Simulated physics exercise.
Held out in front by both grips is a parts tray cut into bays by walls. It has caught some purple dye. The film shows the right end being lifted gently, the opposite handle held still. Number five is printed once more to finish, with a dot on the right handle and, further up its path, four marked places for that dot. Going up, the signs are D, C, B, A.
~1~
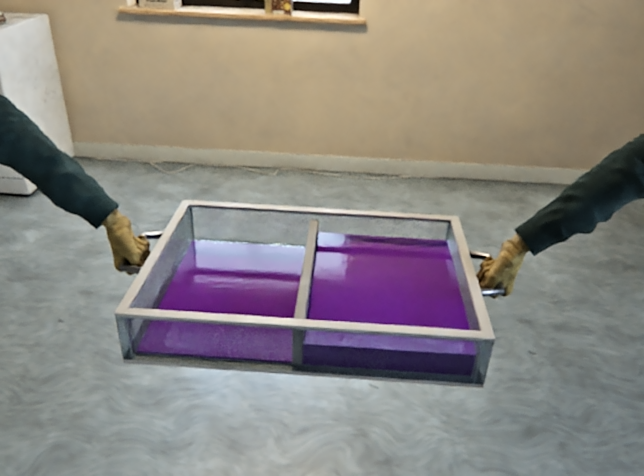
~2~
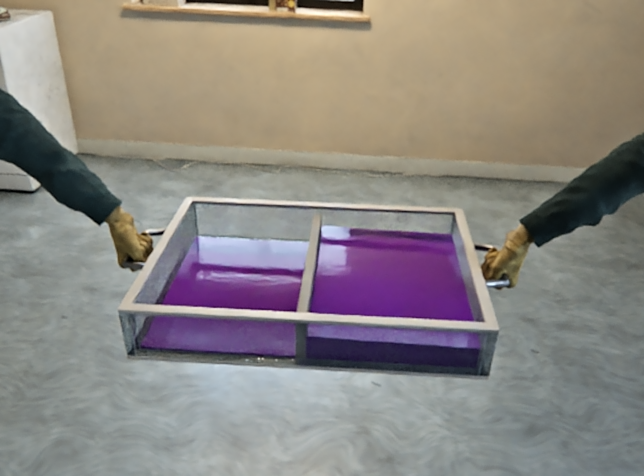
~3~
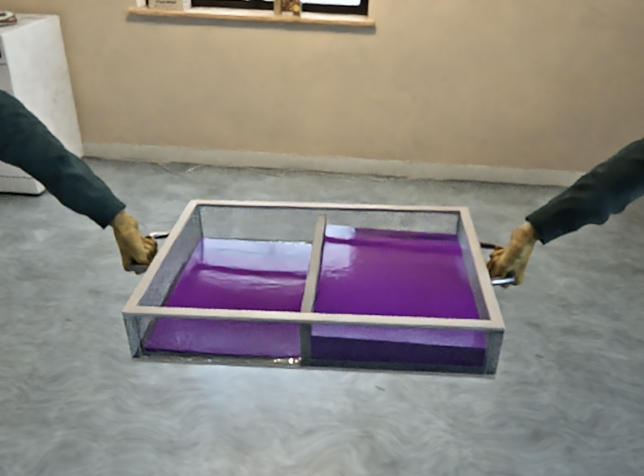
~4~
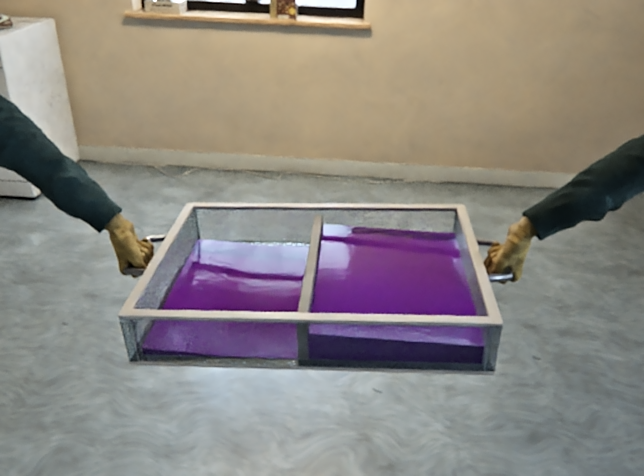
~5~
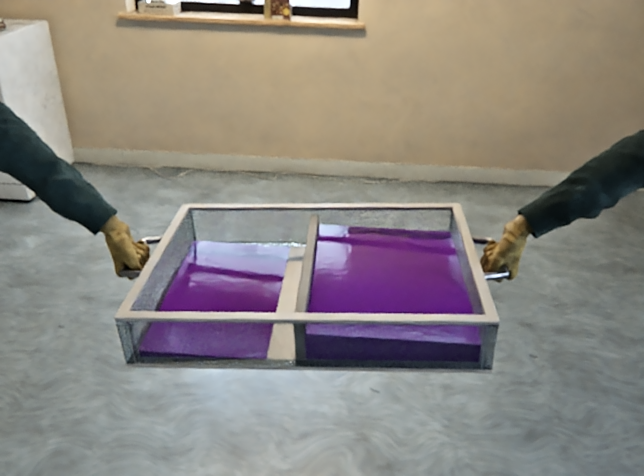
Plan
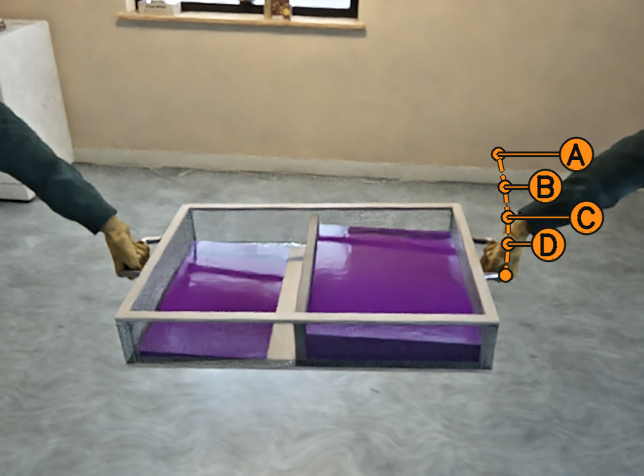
A divided clear-sided tray of purple liquid tilting very slightly down to the left as two gloved hands grip its end handles.
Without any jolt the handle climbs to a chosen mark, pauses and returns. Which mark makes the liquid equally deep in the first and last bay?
A.
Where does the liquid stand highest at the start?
The right bay.
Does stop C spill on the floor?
No, all stays in.
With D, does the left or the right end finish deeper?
The right end bay.
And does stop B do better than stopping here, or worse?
It is better.
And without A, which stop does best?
The answer is B.
On the marked copy, A at (498, 154); B at (505, 186); C at (508, 217); D at (508, 244).
For stop A, the two end bays stand about equally deep; nothing spills.
For stop B, the right end bay stands much deeper than the other; nothing spills.
For stop C, the right end bay stands much deeper than the other; nothing spills.
For stop D, the right end bay stands much deeper than the other; nothing spills.
